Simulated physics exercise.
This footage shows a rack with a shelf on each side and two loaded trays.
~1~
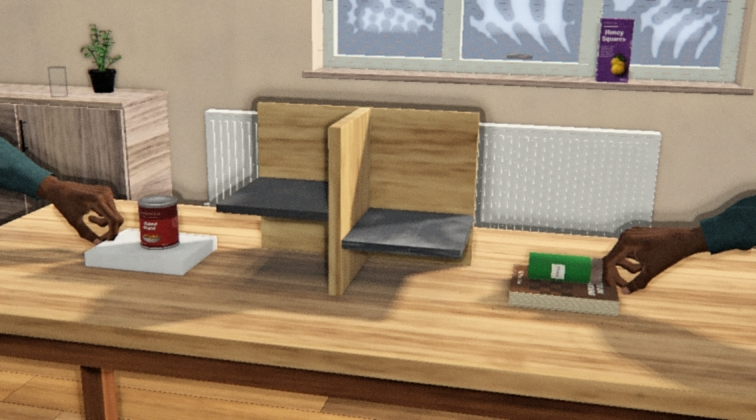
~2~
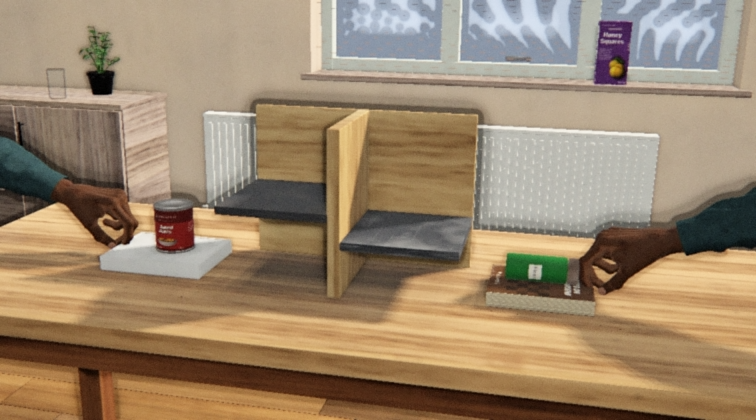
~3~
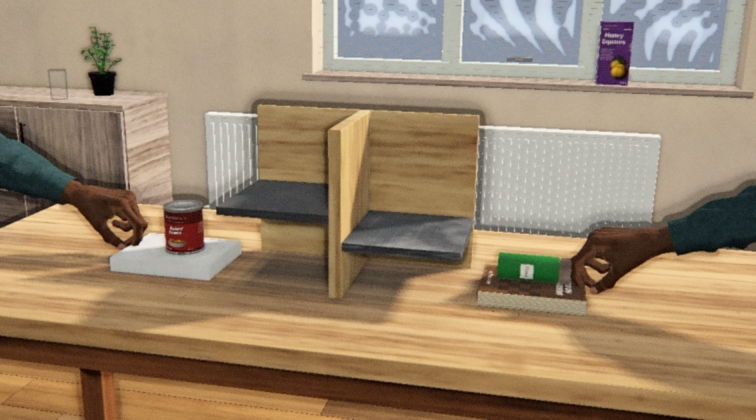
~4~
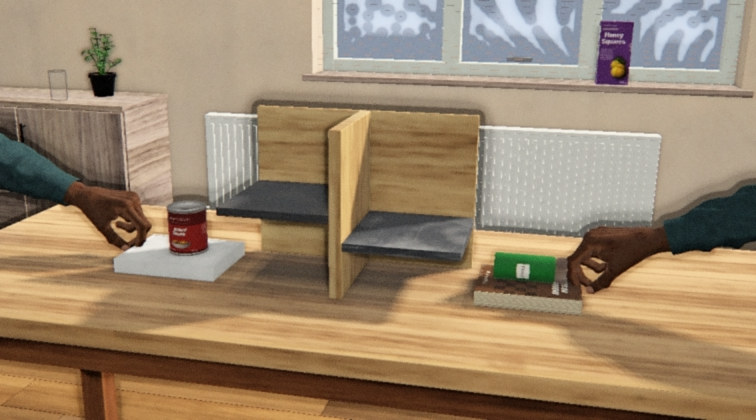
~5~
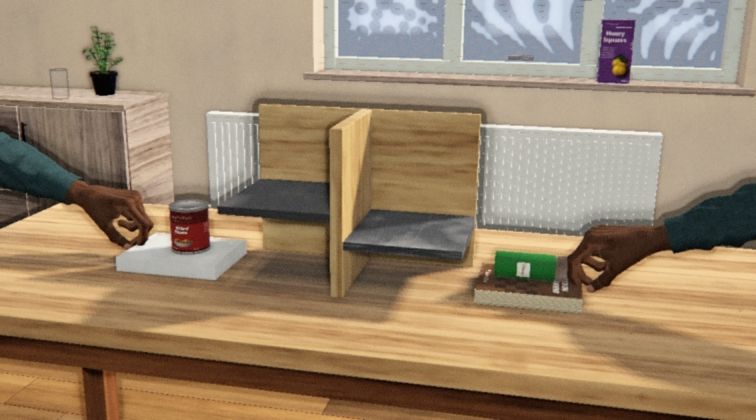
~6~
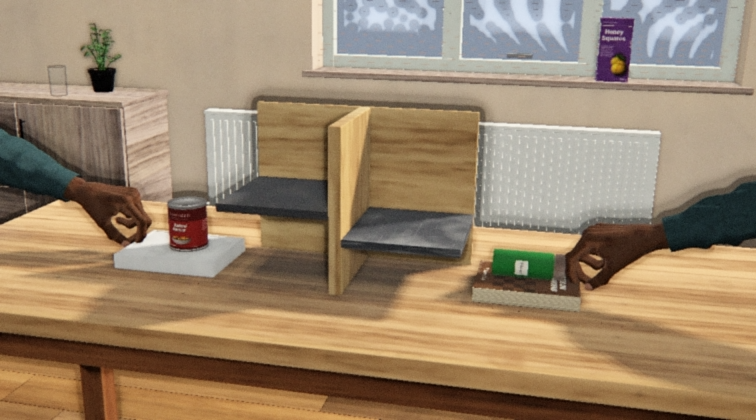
A wooden rack with a dark shelf on each side of its upright divider stands mid-table in a room with a radiator and window, seen from the front and slightly above. A red tin sits on a white tray at left, and a green shaker lies on a brown book at right. Two hands slide both loads a short way inward, slowing to almost nothing, while the view barely shifts.
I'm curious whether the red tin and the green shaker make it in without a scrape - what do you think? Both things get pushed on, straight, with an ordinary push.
I'd say the red tin makes it in clean, the green shaker makes it in clean.
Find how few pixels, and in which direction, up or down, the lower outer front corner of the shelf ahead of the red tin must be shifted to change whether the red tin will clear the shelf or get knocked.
About 8 pixels, down.
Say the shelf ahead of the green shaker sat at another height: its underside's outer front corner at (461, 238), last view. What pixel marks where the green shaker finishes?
End position approximately (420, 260).
Then, 0.76 s after the last picture, red tin riding along near (214, 227); green shaker riding along near (485, 262).
Then, 1.36 s after the last picture, red tin riding along near (245, 229); green shaker riding along near (435, 257).
At rest, the red tin rides in untouched, near (297, 234); the green shaker rides in untouched, near (418, 256).
